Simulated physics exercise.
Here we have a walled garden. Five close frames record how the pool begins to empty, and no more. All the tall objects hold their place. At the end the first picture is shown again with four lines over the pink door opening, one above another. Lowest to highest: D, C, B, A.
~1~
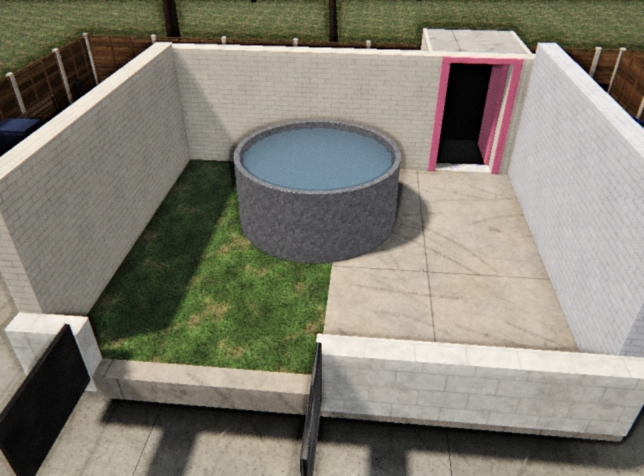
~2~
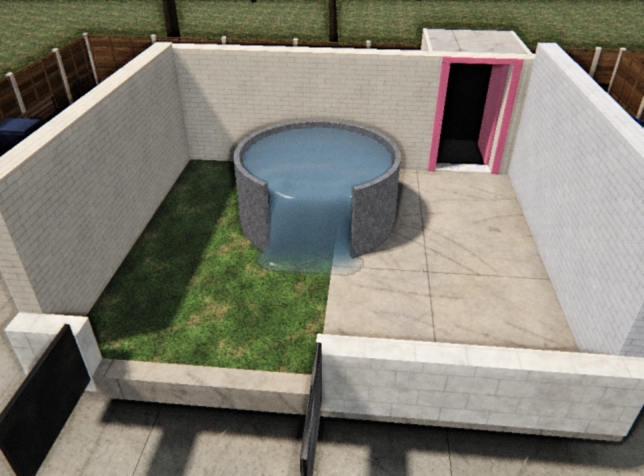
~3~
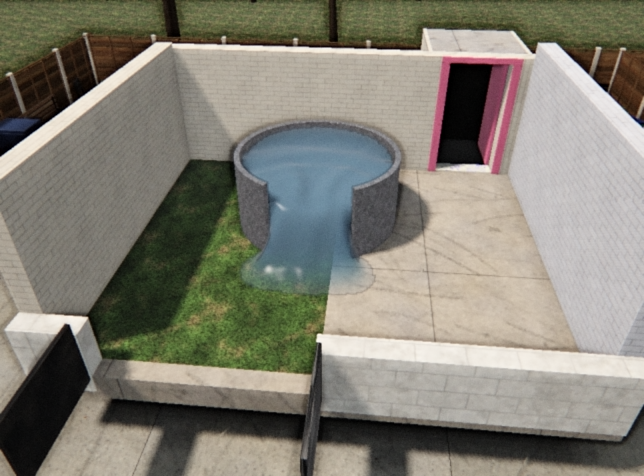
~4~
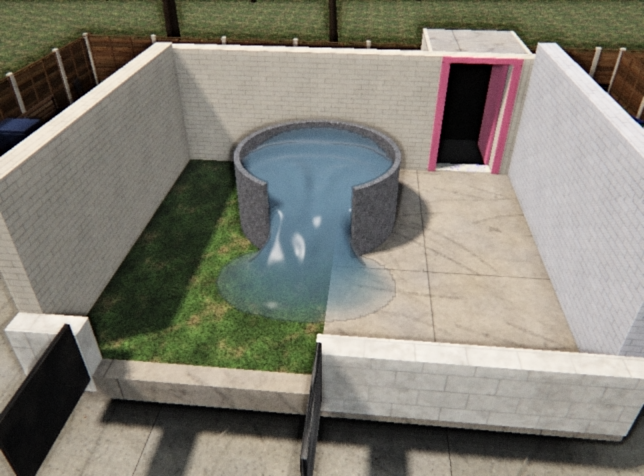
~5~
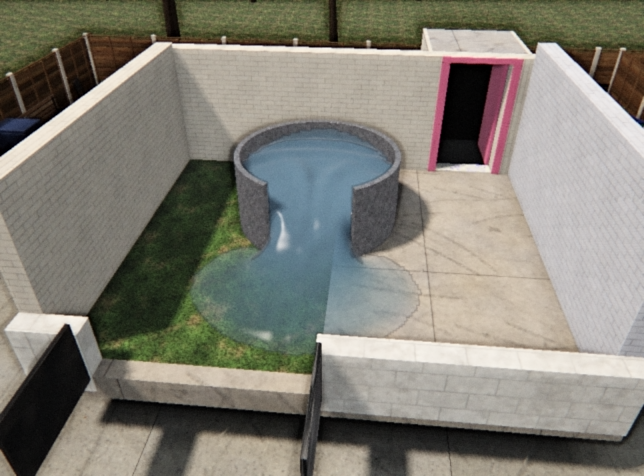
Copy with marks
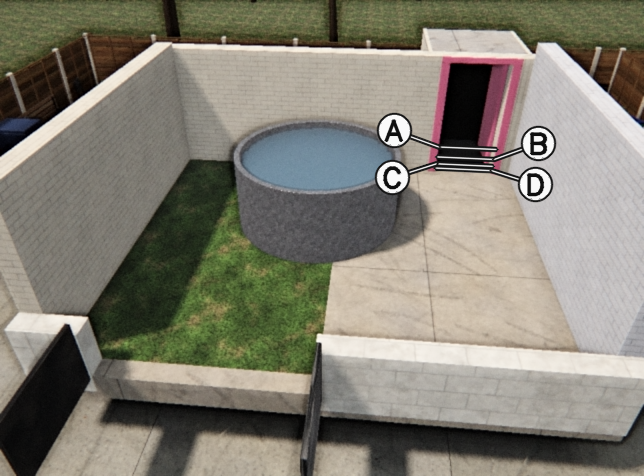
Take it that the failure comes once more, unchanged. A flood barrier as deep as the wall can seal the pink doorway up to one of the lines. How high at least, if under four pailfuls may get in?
Choose C.
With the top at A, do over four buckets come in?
No, not at all.
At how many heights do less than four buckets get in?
Three of the four.
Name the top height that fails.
That is height D.
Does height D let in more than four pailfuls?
Yes, that goes wrong.
On the marked copy, A at (467, 148); B at (465, 158); C at (464, 165); D at (463, 169); from the bottom up D, C, B, A.
For height A, nothing gets over.
For height B, nothing gets over.
For height C, a splash gets over, under a bucket.
For height D, about 11 bucketfuls get in.
